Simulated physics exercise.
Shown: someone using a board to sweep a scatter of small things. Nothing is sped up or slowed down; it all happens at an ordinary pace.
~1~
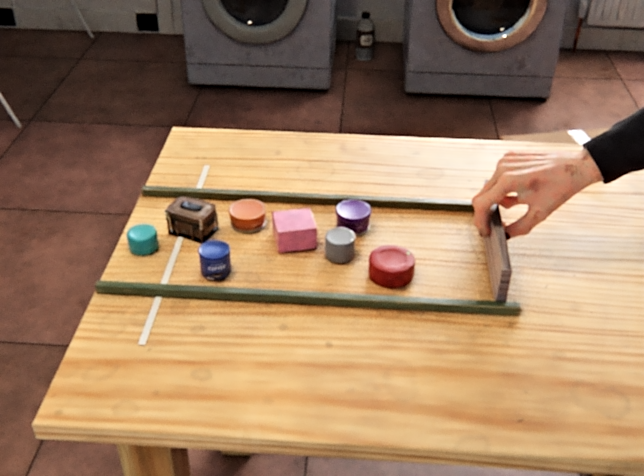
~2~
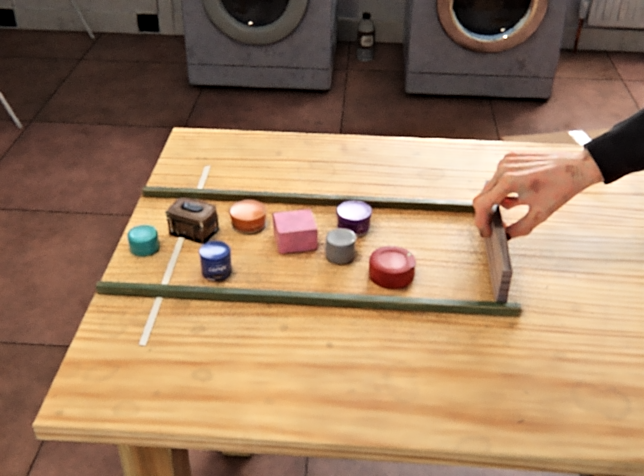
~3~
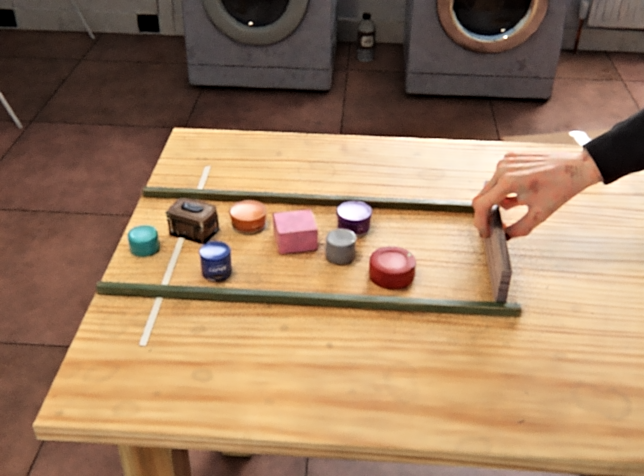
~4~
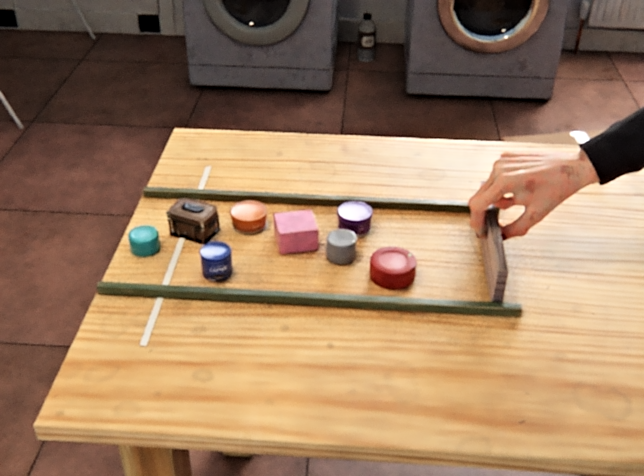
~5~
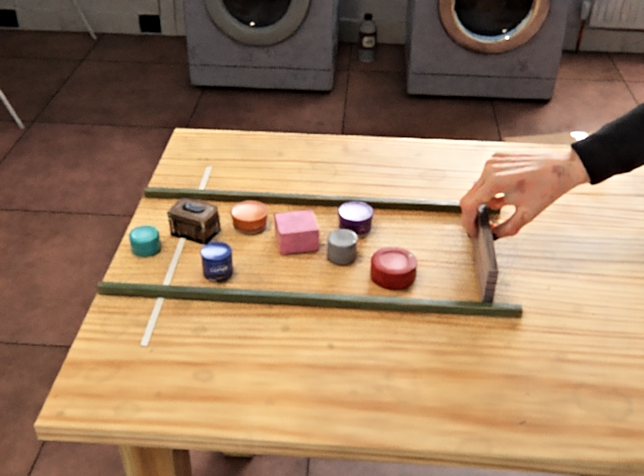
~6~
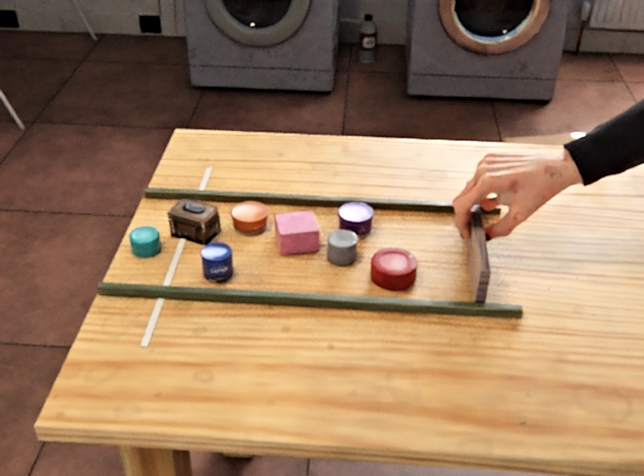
On a wooden table, a hand slides an upright board slightly left between two green strips.
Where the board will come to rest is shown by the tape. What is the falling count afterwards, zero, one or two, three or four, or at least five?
Most likely the drop count will come to one or two.
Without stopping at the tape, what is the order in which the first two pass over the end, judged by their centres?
Order, earliest first: The brown case; the blue tub.
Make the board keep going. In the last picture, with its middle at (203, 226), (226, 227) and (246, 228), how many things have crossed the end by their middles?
Respectively, 0, 0 and 0.
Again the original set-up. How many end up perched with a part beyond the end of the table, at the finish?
In total, 4 of them.
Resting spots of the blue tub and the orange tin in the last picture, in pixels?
The first one ends at (109, 260), the second at (148, 202).
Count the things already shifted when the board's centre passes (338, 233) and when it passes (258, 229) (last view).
Moved so far: 4, later 7.
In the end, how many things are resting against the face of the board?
Contact count: 3.
Soon after, none off yet; turquoise lid at rest near (145, 242); brown case at rest near (195, 221); blue tub at rest near (217, 262).
Then, none off yet; turquoise lid at rest near (145, 242); brown case moving near (190, 220); blue tub moved a little near (203, 261).
At rest, the number that fall off is one or two; fallen, brown case.
